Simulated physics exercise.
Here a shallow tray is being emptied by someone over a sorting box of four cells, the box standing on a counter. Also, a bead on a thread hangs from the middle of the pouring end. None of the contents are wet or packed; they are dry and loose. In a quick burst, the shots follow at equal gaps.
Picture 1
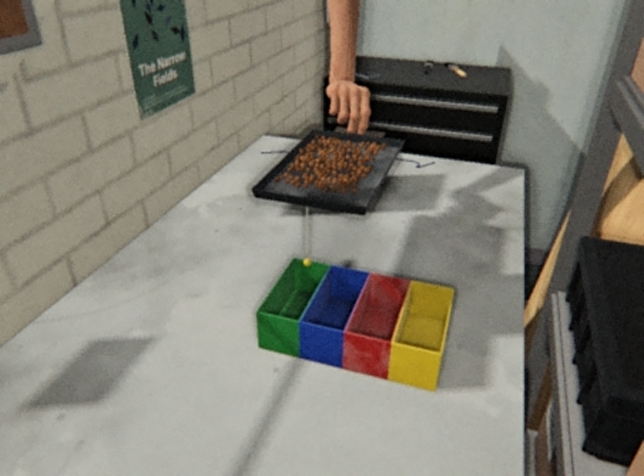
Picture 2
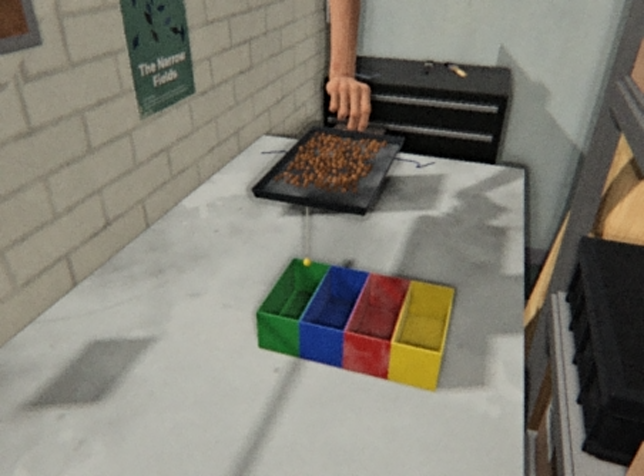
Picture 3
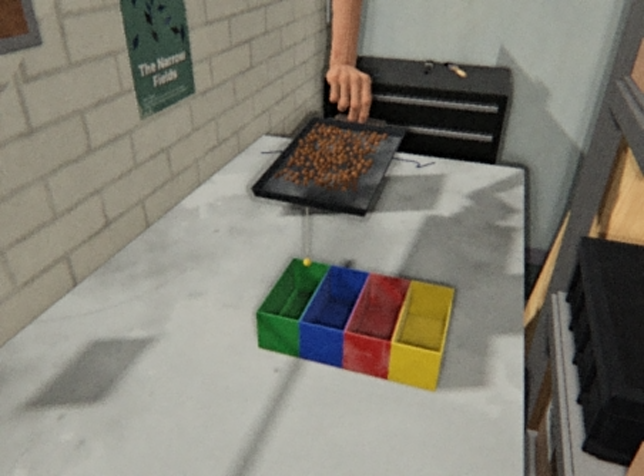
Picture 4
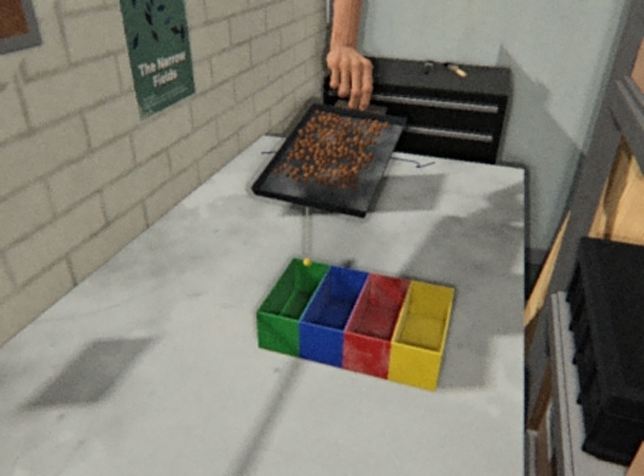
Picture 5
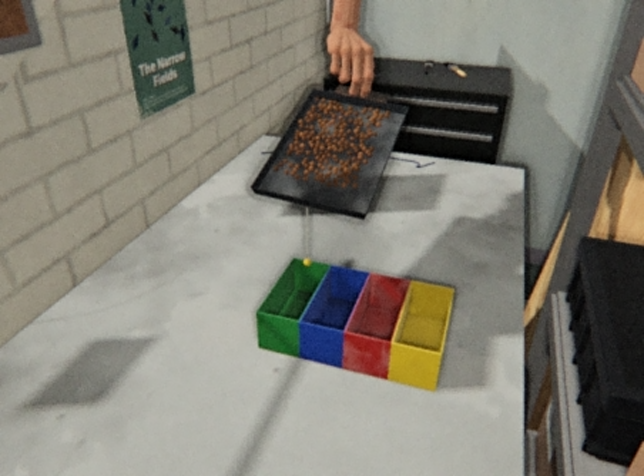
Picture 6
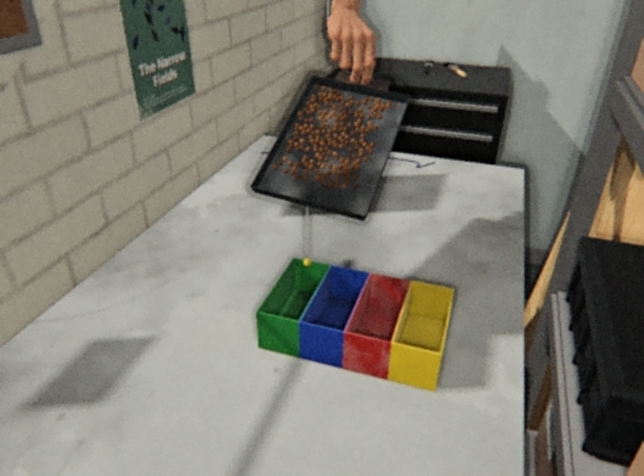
A hand raises the back of a dark tray of small brown pieces, tilting it steeper.
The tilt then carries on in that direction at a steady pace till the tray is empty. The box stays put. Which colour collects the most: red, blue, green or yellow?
Blue.
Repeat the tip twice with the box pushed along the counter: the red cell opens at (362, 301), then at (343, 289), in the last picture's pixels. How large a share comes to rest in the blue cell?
Approximately 40 percent, followed by approximately 20 percent.
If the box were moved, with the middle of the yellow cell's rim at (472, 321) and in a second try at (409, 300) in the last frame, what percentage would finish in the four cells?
Roughly 80 % and then 100 %.
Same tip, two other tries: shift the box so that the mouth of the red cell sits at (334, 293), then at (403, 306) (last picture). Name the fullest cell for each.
The first position gives the red cell, and the second gives the cell in blue.
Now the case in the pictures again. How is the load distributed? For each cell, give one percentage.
Green cell: Roughly 20; blue cell: Roughly 60; red cell: Roughly 20; yellow cell: Roughly 0.
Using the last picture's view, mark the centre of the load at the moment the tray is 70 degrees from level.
Somewhere around pixel (341, 223) in the last picture.
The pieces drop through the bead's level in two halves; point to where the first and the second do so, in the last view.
First half (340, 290); second half (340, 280).
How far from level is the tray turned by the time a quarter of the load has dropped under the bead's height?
The tilt then is about 75°.
Shortly afterwards, tray tipped steeply; near half on the tray; a little in the red cell; only a few in the blue cell; only a few in the green cell; near a third falling or outside the box.
Next, tray tipped past a quarter turn; only a few on the tray; near half in the blue cell; near a quarter in the red cell; a little in the green cell; a little falling or outside the box.
Some moments later, tray tipped past a quarter turn; near two thirds in the blue cell; near a quarter in the red cell; a little in the green cell; only a few falling or outside the box.
In the end, tray tipped past a quarter turn; near two thirds in the blue cell; near a quarter in the red cell; a little in the green cell; none at all in the yellow cell; only a few outside the box.
